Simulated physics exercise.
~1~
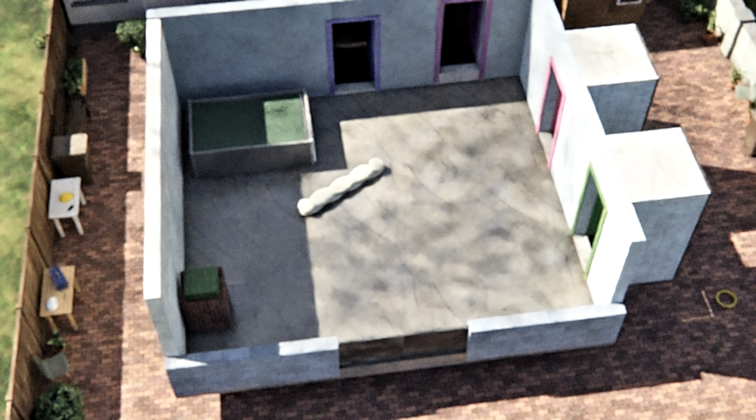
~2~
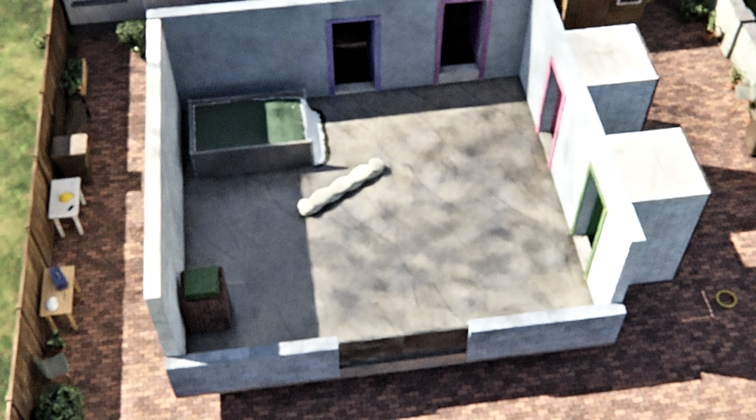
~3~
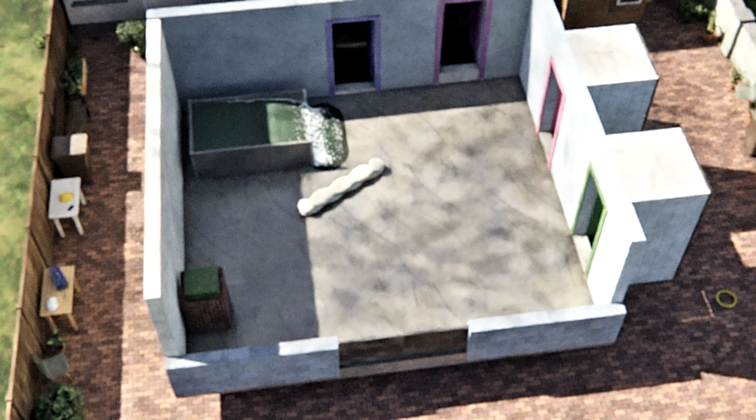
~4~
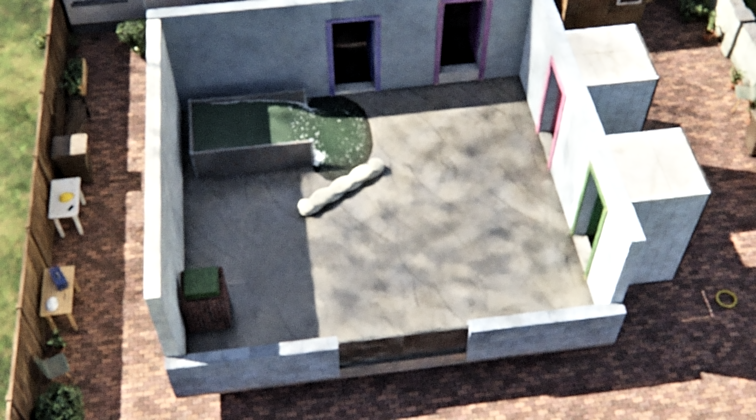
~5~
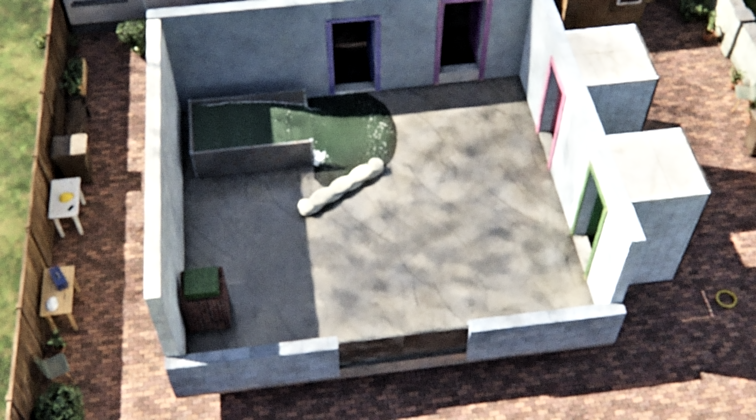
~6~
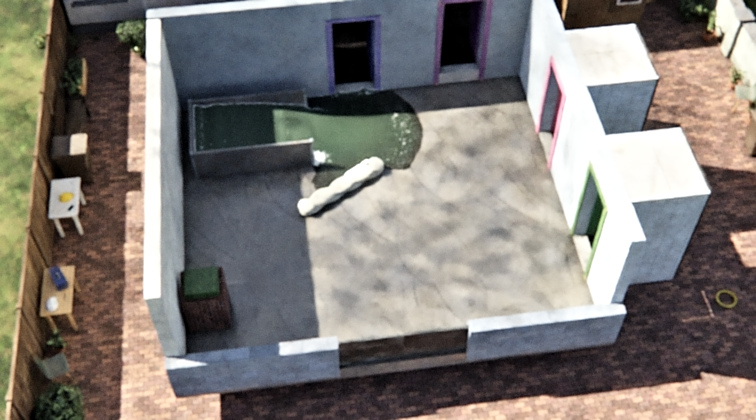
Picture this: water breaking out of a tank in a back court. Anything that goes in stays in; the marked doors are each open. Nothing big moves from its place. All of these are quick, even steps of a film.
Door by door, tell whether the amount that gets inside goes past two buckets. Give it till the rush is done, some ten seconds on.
My prediction: The purple door holds up fine I think; the green door holds up fine I think; the blue door gets overrun I think; the pink door gets overrun I think.
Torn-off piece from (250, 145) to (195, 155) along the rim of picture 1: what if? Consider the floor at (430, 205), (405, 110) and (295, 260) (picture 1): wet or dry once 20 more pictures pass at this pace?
Unwetted, unwetted, submerged.
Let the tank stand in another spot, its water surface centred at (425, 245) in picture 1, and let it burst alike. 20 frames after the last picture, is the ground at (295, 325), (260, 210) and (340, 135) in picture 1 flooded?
In that order: Not reached, not reached, not reached.
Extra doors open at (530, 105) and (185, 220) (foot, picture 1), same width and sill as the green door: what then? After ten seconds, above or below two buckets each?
Tops it; comes up short.
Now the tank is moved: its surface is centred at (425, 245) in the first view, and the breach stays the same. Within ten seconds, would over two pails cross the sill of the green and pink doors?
Green door exceeds it, pink door stays within it.
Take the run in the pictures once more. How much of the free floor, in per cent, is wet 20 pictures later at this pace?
I'd estimate some 40 per cent.
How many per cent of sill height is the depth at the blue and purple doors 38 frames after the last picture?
I'd say around 80 and 30 in a hundred.
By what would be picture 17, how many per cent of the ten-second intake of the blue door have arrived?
Near 50 %, I'd say.
A moment on, water covers 25 % of the floor; the purple door wet at the sill, nothing in, the green door not reached, the blue door under two buckets in, the pink door not reached.
Next, water covers 35 % of the floor; the purple door wet at the sill, nothing in, the green door not reached, the blue door over two buckets in, the pink door under two buckets in.
Then, water covers 40 % of the floor; the purple door wet at the sill, nothing in, the green door wet at the sill, nothing in, the blue door over two buckets in, the pink door over two buckets in.
Later, water covers 60 % of the floor; the purple door wet at the sill, nothing in, the green door wet at the sill, nothing in, the blue door over two buckets in, the pink door far over two buckets in.
In the end, water covers 90 % of the floor; the purple door wet at the sill, nothing in, the green door wet at the sill, nothing in, the blue door over two buckets in, the pink door far over two buckets in.
